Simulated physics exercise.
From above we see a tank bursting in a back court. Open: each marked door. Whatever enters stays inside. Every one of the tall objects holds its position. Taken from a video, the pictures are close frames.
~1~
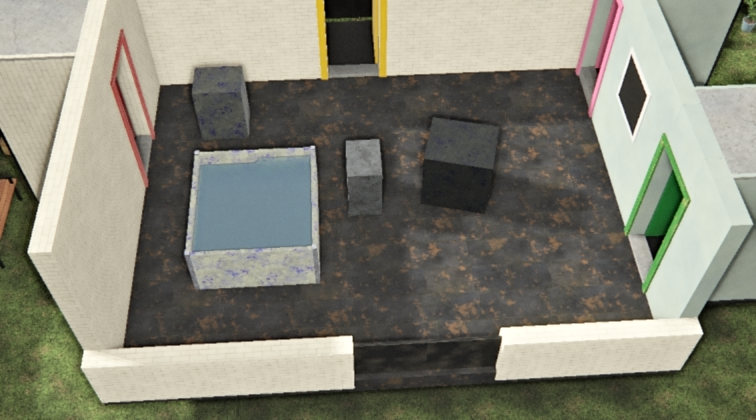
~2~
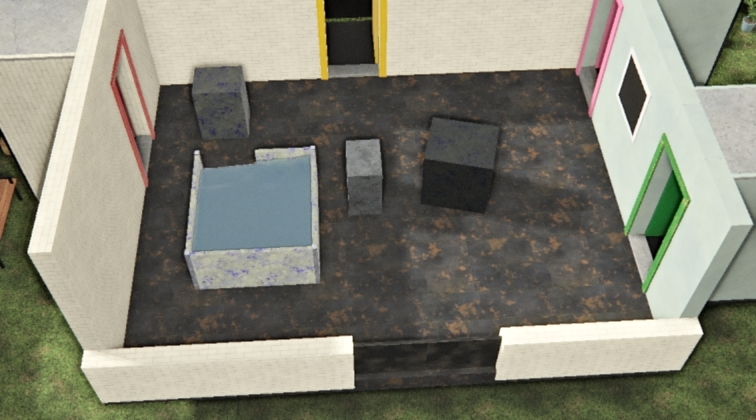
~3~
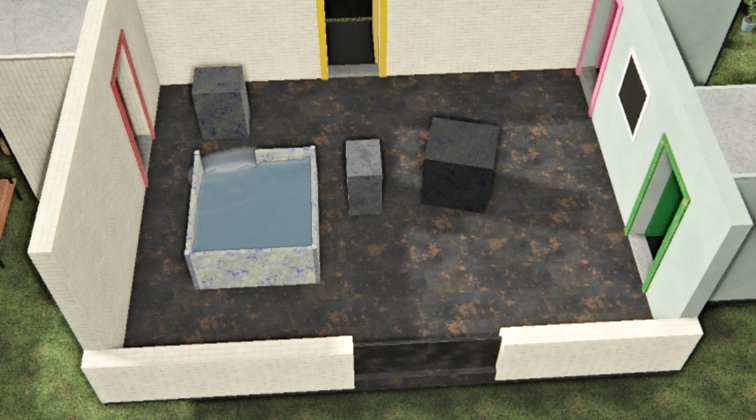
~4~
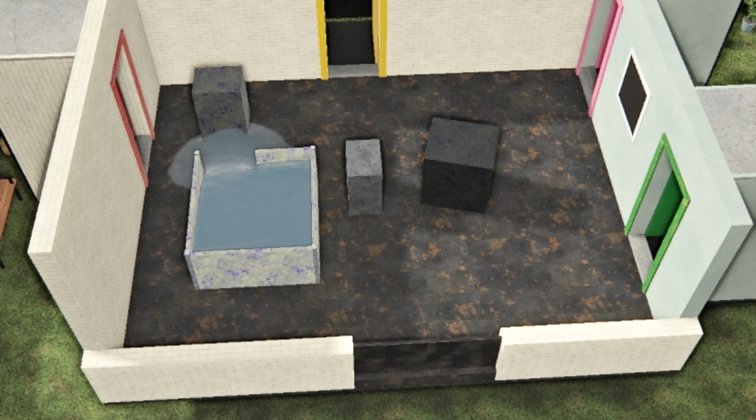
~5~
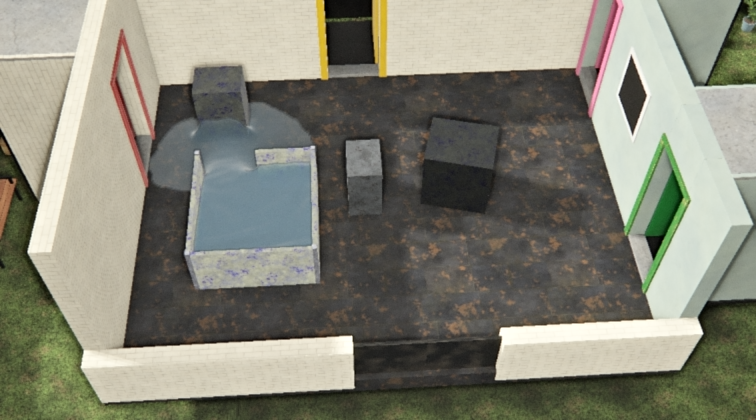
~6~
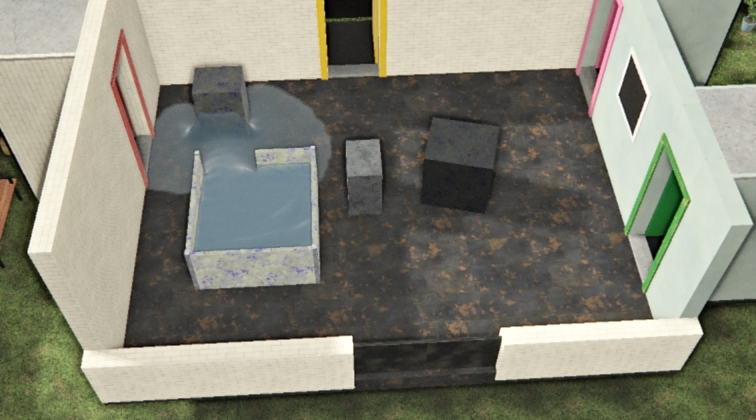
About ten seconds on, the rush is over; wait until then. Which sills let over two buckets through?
As I see it, the green door is going to stay inside the allowance, the yellow door is going to overshoot the allowance, the red door is going to overshoot the allowance, the pink door is going to stay inside the allowance.
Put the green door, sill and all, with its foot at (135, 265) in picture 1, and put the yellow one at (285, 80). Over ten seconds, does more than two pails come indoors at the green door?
Answer: Green is not flooded.
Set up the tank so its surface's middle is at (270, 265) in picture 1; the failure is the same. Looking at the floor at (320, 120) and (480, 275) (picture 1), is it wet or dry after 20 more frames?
Submerged, then unflooded.
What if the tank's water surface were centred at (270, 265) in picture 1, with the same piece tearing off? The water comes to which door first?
Answer: The one in red.
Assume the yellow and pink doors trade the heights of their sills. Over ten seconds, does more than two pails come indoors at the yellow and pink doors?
Swap done - yellow door doesn't reach it, pink door gets too much.
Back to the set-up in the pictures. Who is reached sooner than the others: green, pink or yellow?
Clearly the yellow-painted one.
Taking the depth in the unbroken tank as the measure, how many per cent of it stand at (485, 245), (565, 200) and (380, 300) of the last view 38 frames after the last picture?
About 0 per cent, then 6 per cent, then 0 per cent.
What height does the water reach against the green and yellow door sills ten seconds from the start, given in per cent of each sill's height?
Some 110 percent, then some 60 percent.
A moment on, water covers 15 % of the floor; the green door not reached, the yellow door wet at the sill, nothing in, the red door over two buckets in, the pink door not reached.
Next, water covers 30 % of the floor; the green door not reached, the yellow door under two buckets in, the red door far over two buckets in, the pink door not reached.
Then, water covers 45 % of the floor; the green door not reached, the yellow door over two buckets in, the red door far over two buckets in, the pink door wet at the sill, nothing in.
Later, water covers 60 % of the floor; the green door wet at the sill, nothing in, the yellow door over two buckets in, the red door far over two buckets in, the pink door wet at the sill, nothing in.
In the end, water covers 90 % of the floor; the green door under two buckets in, the yellow door over two buckets in, the red door far over two buckets in, the pink door wet at the sill, nothing in.
